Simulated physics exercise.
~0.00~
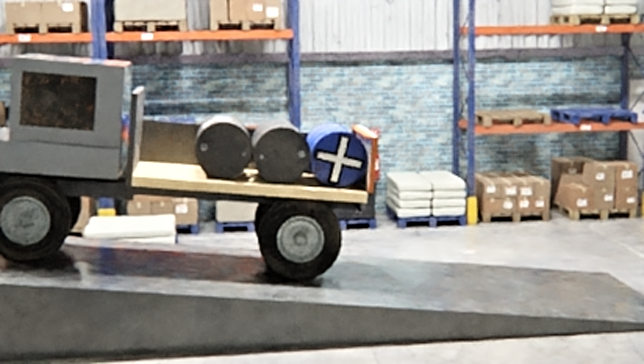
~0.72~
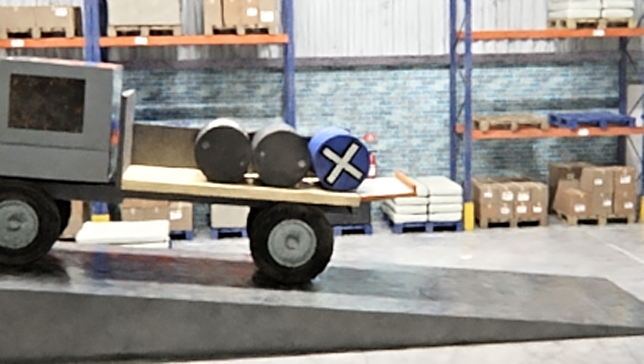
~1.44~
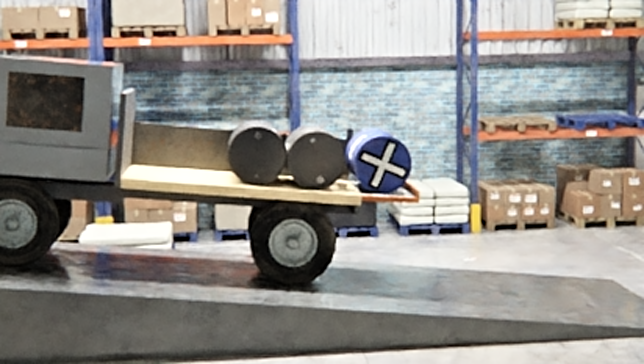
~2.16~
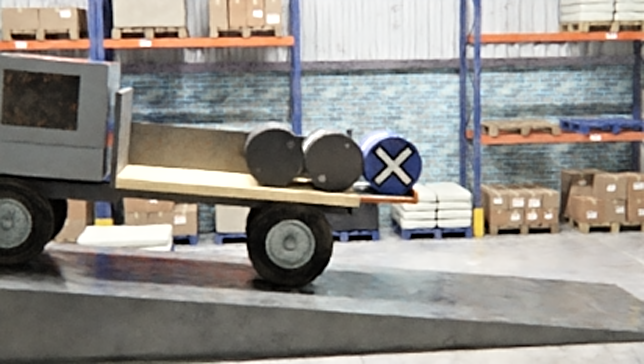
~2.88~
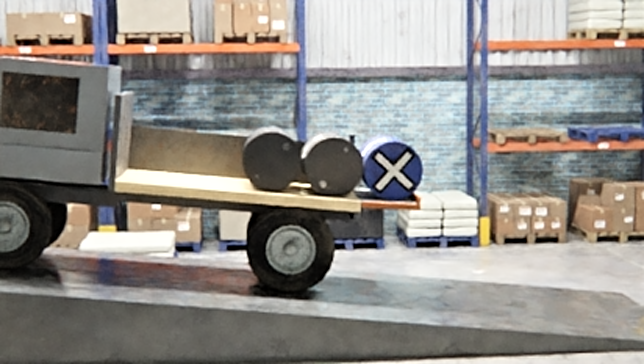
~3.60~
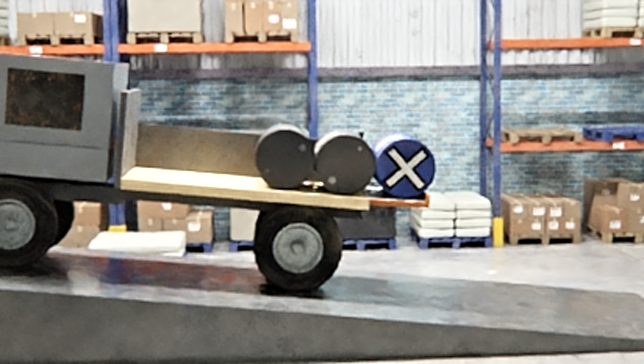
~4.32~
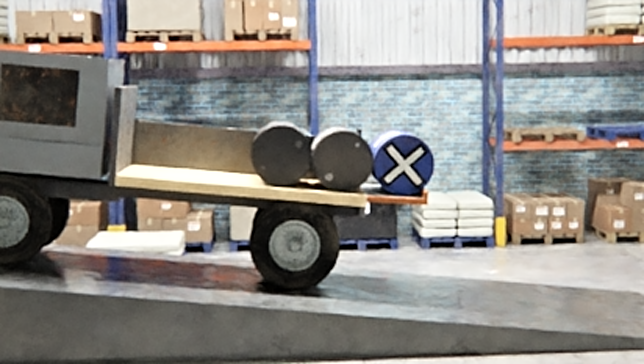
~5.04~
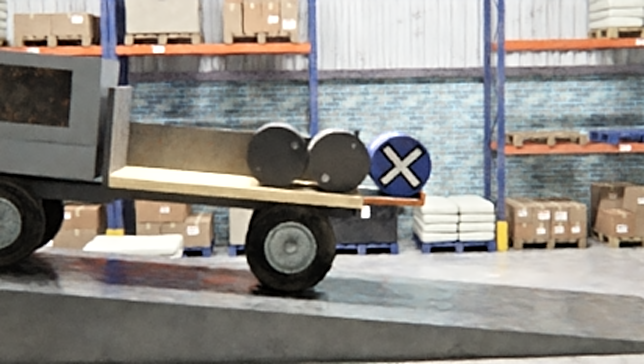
In a warehouse, a pick-up's tailgate dropping open on a ramp, three drums rolling right, the cross-marked blue one stopping on the tailgate.
